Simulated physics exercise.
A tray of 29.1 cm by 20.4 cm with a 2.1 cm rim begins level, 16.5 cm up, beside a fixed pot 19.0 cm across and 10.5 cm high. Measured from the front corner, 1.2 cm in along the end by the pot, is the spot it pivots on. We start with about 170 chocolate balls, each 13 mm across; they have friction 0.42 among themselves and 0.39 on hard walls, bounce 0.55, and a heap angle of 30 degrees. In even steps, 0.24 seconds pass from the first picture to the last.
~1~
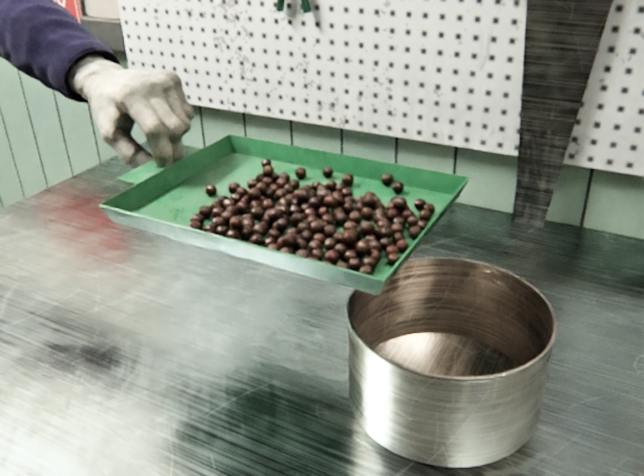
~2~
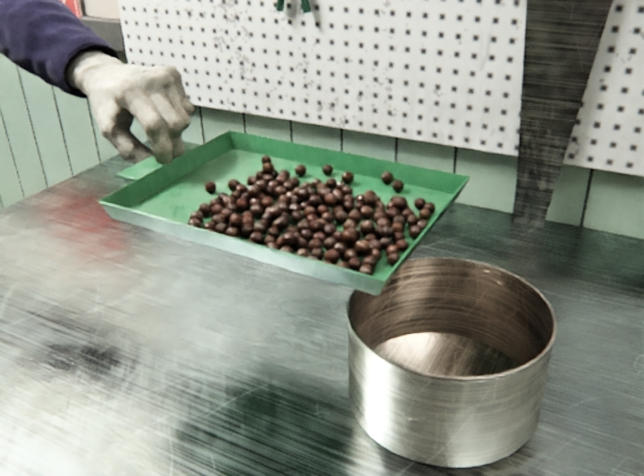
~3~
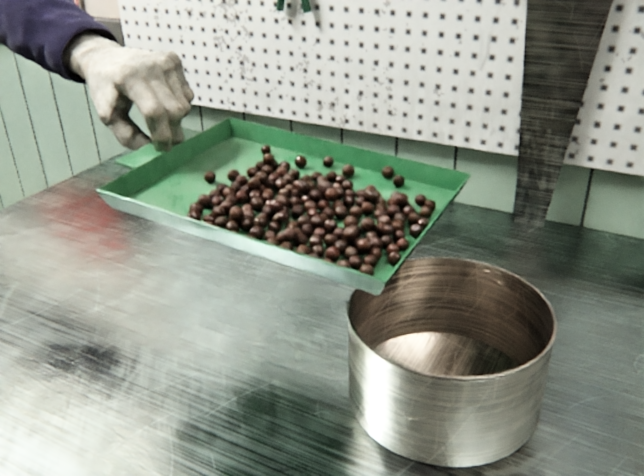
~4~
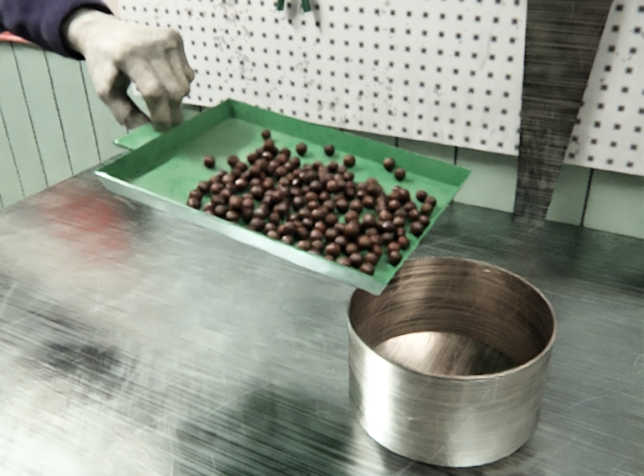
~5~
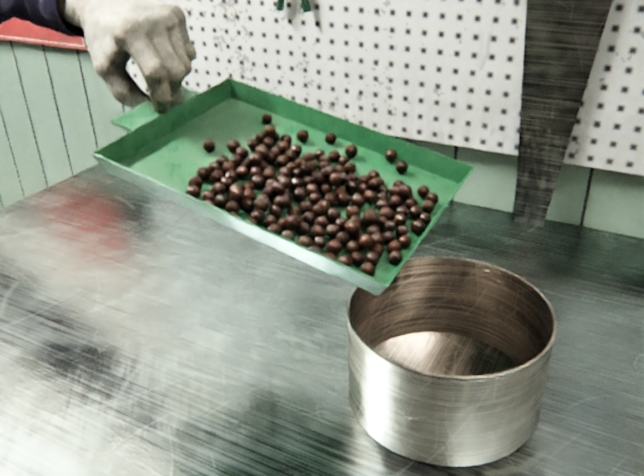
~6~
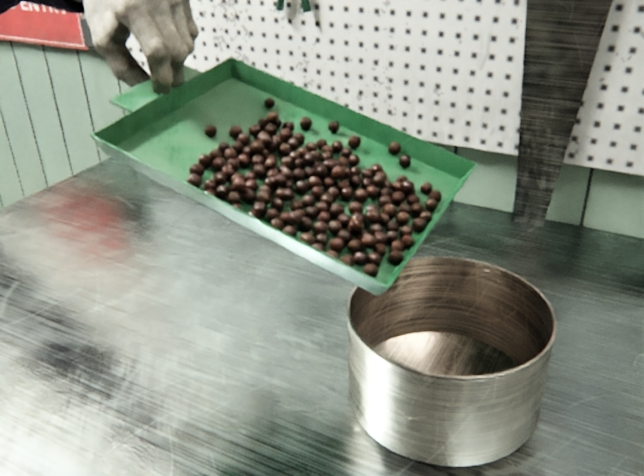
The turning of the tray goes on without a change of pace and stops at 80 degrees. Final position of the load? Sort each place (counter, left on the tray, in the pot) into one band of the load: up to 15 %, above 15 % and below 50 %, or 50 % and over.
Counter: Between 15 and 50 %; tray: Up to 15 %; pot: 50 % and over.
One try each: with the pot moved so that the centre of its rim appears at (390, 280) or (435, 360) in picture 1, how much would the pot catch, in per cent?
Roughly 0 and 90 percent.
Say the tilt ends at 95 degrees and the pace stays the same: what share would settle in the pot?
The pot would get around 55 per cent.
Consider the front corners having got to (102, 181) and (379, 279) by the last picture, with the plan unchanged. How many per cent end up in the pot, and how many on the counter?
Pot: 0, counter: 100.
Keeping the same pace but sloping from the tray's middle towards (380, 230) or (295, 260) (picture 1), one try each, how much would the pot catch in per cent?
Approximately 80 percent, then 0 percent.
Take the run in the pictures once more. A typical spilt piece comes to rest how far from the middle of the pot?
Distance: Roughly 24 cm.
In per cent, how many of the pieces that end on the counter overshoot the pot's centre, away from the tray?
Roughly 80 percent of the spill.
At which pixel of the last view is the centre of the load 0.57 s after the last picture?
Somewhere about (412, 220) in the last view.
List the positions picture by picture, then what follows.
The first picture shows tray tilt 0 degrees, front corners at (110, 203) and (379, 273); middle of the pieces at (310, 215); pot at (450, 309).
The second picture shows tray tilt 1 degrees, front corners at (110, 200) and (379, 273); middle of the pieces at (310, 213).
The third picture shows tray tilt 4 degrees, front corners at (108, 188) and (380, 273), lowest corner right front; middle of the pieces at (311, 207).
The fourth picture shows tray tilt 8 degrees, front corners at (106, 171) and (381, 274), lowest corner right front; middle of the pieces at (311, 199).
The fifth picture shows tray tilt 12 degrees, front corners at (104, 153) and (382, 276), lowest corner right front; middle of the pieces at (313, 190).
The sixth picture shows tray tilt 16 degrees, front corners at (103, 135) and (384, 277), lowest corner right front; middle of the pieces at (315, 183); pot at (449, 309).
Then, 0.34 s after the last picture, tilt 47 degrees; the tray holds 100 %, the pot 0 %.
Then, 0.57 s after the last picture, tilt 68 degrees; the tray holds 85 %, the pot 5 %.
Then, 0.92 s after the last picture, tilt 80 degrees; the tray holds 10 %, the pot 50 %.
In the end, counter 40 %, tray 0 %, pot 60 %.
